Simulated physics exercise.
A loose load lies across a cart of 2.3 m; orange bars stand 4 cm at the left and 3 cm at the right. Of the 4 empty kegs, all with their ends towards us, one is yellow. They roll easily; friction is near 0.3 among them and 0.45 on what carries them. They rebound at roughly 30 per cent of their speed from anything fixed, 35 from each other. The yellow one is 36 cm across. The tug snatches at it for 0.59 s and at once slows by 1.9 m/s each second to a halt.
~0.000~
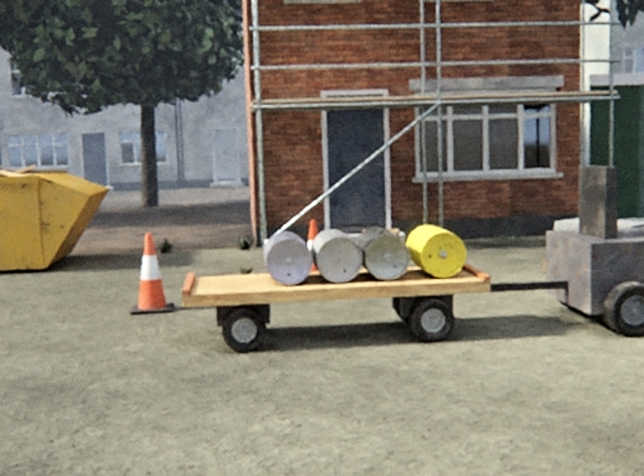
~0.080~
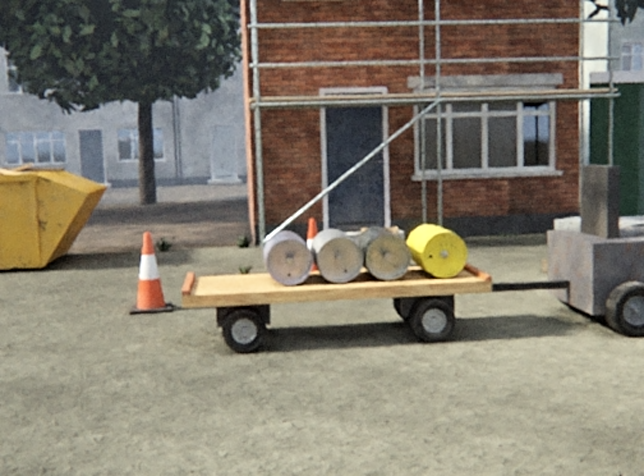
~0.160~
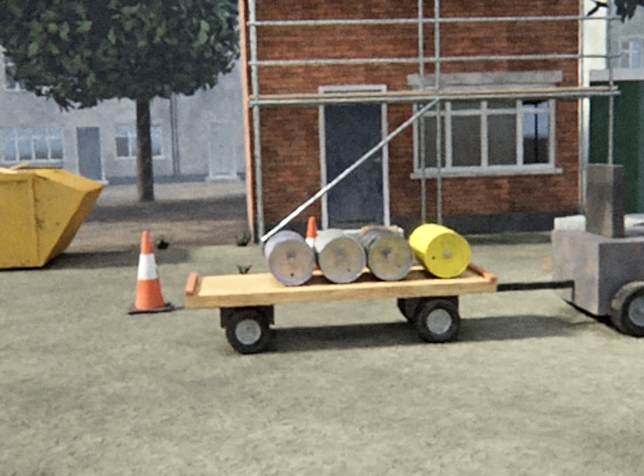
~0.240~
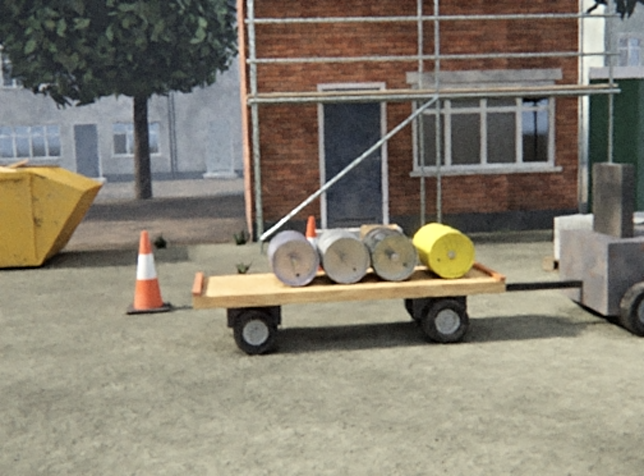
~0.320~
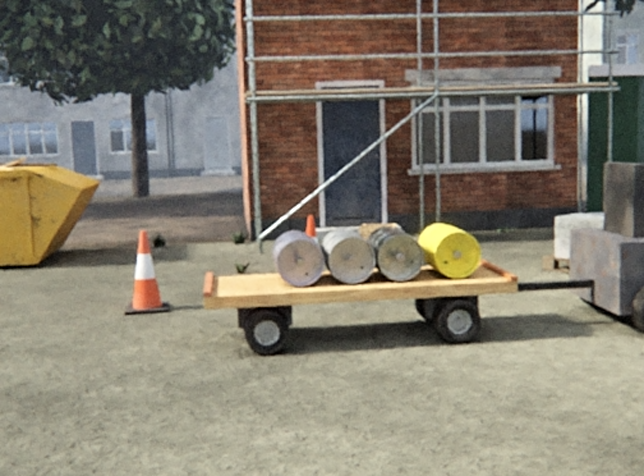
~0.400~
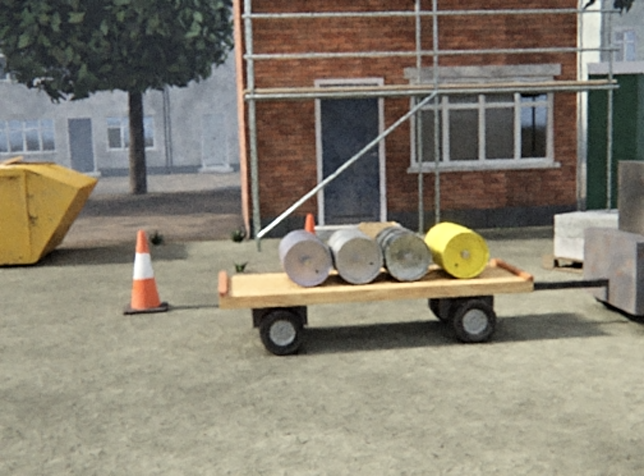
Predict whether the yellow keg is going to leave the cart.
The yellow one is kept aboard.
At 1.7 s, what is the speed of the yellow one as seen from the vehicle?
Near 0.1 m/s.
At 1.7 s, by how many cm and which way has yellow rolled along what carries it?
Yellow 105 left.
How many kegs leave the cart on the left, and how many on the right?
Left 1, right 0.
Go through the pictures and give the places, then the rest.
The first picture shows yellow at (444, 255); right bar at (487, 279); cart at rest; 4 of the 4 make up the bottom layer on the deck.
The second picture shows yellow at (445, 255); right bar at (489, 279); cart moving right at 0.2 m/s.
The third picture shows yellow at (448, 255); right bar at (494, 279); cart moving right at 0.5 m/s.
The fourth picture shows yellow at (453, 255); right bar at (503, 279); cart moving right at 0.9 m/s.
The fifth picture shows yellow at (459, 255); right bar at (515, 279); cart moving right at 1.2 m/s.
The sixth picture shows yellow at (466, 255); right bar at (531, 278); cart moving right at 1.6 m/s.
After 1.7 s, yellow is on the deck, 85 cm from the left bar, rolling right along the cart; 1 gone from the cart.
After 3.5 s, yellow is on the deck, 80 cm from the right bar, rolling right along the cart; 1 gone from the cart.
At rest (5.6 s), yellow is on the deck, 50 cm from the right bar; 1 gone from the cart.
